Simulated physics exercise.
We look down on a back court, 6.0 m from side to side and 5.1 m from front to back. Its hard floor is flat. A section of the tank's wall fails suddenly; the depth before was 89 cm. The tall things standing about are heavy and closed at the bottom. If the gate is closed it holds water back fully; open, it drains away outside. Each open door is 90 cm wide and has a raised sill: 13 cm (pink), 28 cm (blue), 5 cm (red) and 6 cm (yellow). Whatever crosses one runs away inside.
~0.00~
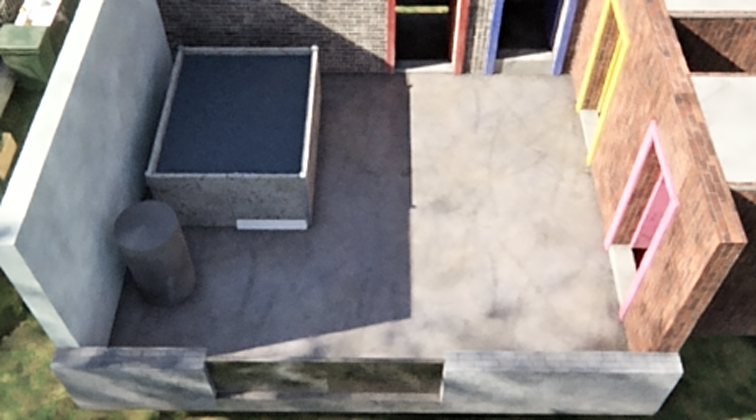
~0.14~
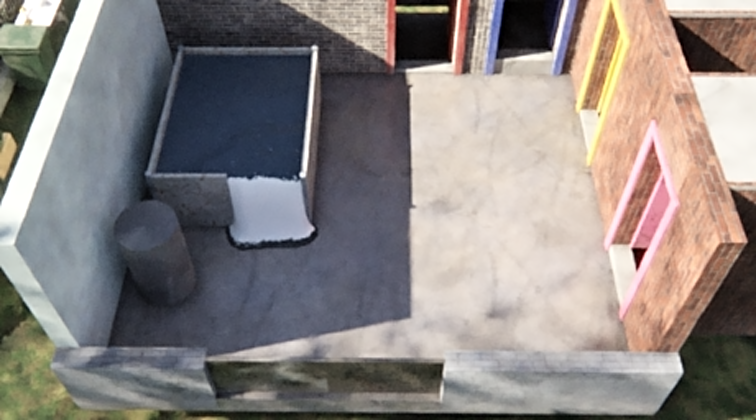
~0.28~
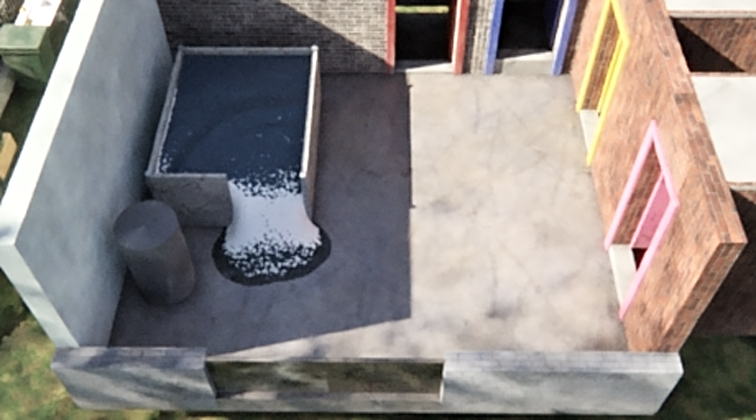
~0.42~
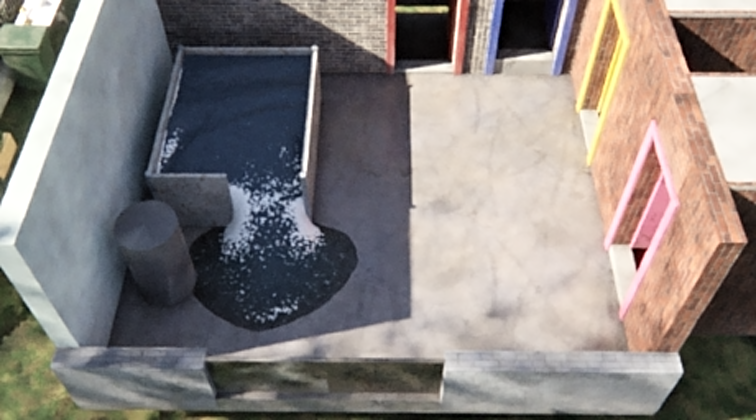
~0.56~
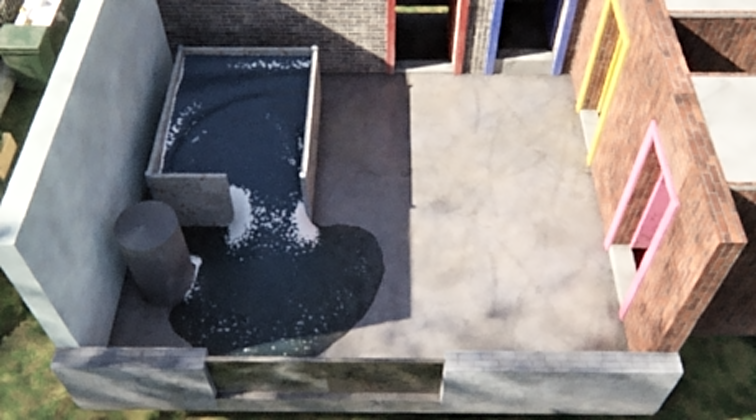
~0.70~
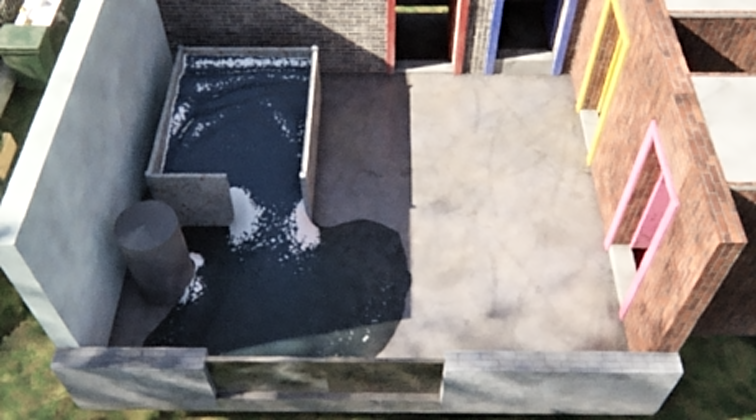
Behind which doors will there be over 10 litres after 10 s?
The water let in: At the pink door it exceeds the limit; at the blue door it keeps below the limit; at the red door it goes over the limit; at the yellow door it passes the limit.
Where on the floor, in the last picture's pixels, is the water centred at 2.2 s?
Around (278, 232).
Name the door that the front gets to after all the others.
It is the red one.
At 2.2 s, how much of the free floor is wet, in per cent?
Near 40 per cent is wet.
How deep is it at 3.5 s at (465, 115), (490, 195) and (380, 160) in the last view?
Roughly 0, 0 and 0 cm, in turn.
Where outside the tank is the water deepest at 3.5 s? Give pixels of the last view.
At about (176, 74).
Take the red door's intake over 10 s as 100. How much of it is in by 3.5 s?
Some 0 per cent by then.
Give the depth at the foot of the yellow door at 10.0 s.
Some 12.0 cm.
After 1.4 s water covers 30 % of the floor and is deepest (48 cm) near (261, 364); pink door not reached, blue door not reached, red door not reached, yellow door not reached.
After 2.2 s water covers 40 % of the floor and is deepest (50 cm) near (628, 382); pink door 7 cm at the sill, 0 L in, blue door not reached, red door not reached, yellow door not reached.
After 3.5 s water covers 60 % of the floor and is deepest (43 cm) near (176, 74); pink door 23 cm at the sill, 34 L in, blue door not reached, red door not reached, yellow door 4 cm at the sill, 0 L in.
After 6.0 s water covers 90 % of the floor and is deepest (24 cm) near (596, 382); pink door 21 cm at the sill, 100 L in, blue door 18 cm at the sill, 0 L in, red door 14 cm at the sill, 26 L in, yellow door 8 cm at the sill, 0 L in.
After 10.0 s water covers 100 % of the floor and is deepest (18 cm) near (612, 382); pink door 14 cm at the sill, 138 L in, blue door 14 cm at the sill, 0 L in, red door 11 cm at the sill, 118 L in, yellow door 12 cm at the sill, 39 L in.
